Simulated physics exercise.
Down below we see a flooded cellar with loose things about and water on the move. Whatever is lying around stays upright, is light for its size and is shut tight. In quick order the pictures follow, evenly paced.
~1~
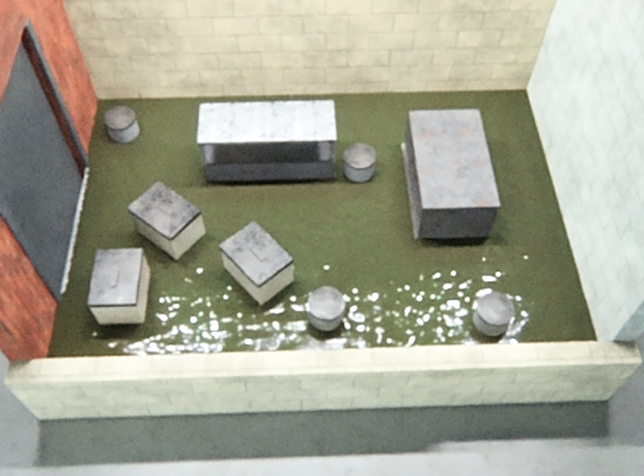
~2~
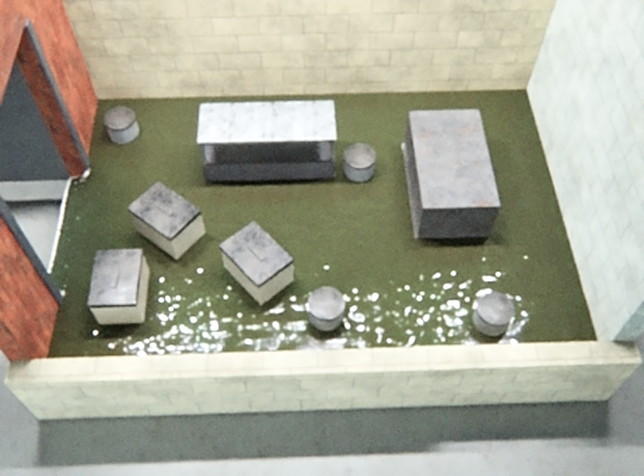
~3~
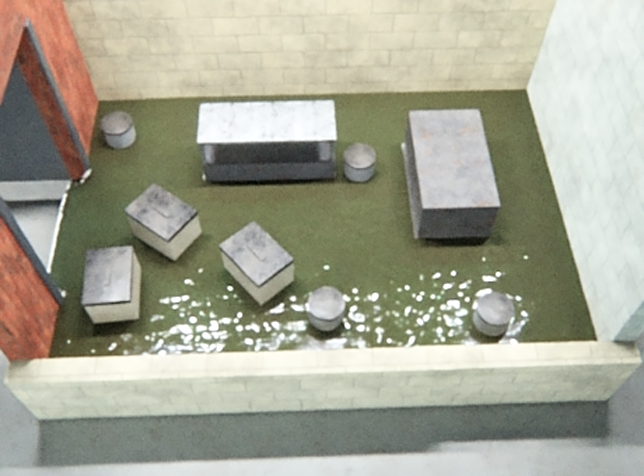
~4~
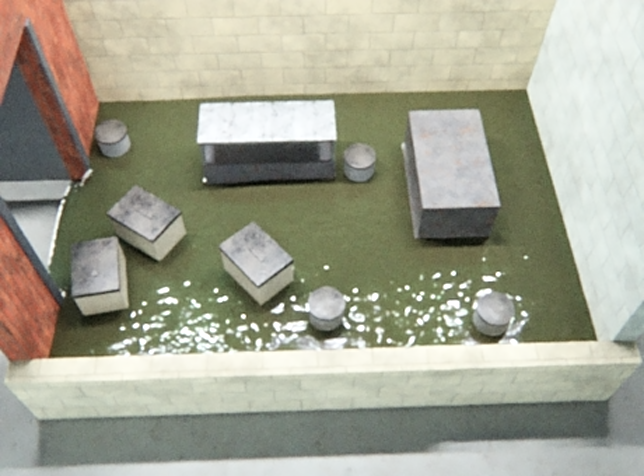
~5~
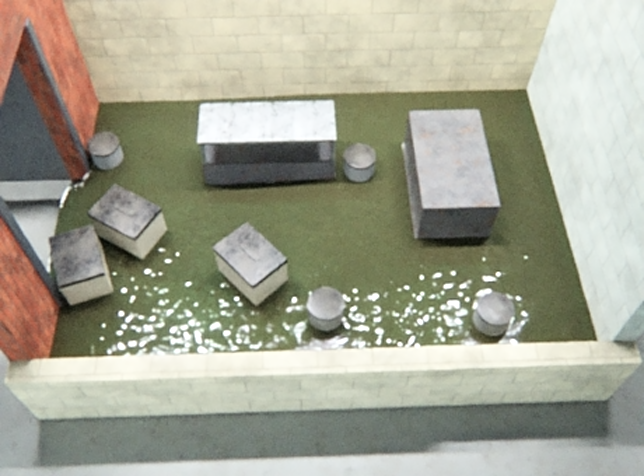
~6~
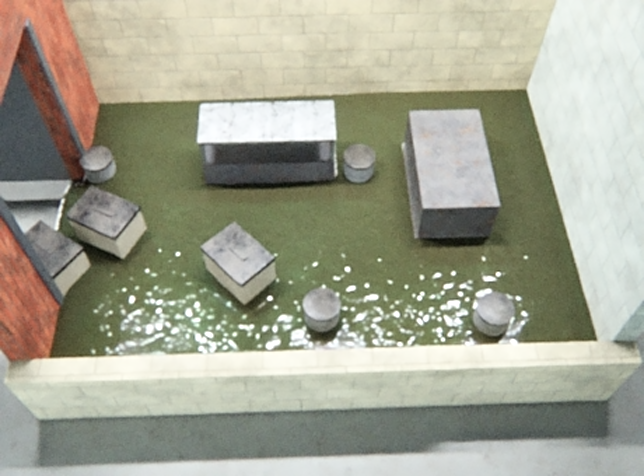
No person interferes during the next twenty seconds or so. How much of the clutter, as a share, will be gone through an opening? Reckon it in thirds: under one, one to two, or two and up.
What's gone ends up two thirds or over of the lot.
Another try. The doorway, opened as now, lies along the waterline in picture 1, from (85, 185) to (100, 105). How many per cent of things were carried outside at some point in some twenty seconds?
Some 70 per cent of the lot.
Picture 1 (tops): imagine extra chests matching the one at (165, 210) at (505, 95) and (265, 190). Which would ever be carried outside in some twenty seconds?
Remains, exits.
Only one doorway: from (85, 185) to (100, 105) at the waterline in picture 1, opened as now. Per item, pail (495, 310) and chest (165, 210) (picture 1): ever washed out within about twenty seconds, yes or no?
Per object, in order: Retained / flushed out.
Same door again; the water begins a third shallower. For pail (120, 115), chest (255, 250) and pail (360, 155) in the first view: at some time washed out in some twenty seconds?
Respectively: Exited / exited / remained.
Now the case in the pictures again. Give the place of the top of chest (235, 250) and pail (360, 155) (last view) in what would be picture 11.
Close to pixel (155, 248) and pixel (336, 183).
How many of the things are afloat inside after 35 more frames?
Counting them up gives 1.
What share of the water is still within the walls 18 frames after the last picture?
It works out at roughly 56 percent.
A moment on, 3 of 7 are out; 4 afloat.
Next, 4 of 7 are out; 3 afloat.
Later, 6 of 7 are out; 1 afloat.
In the end, 6 of 7 are out; 0 afloat.
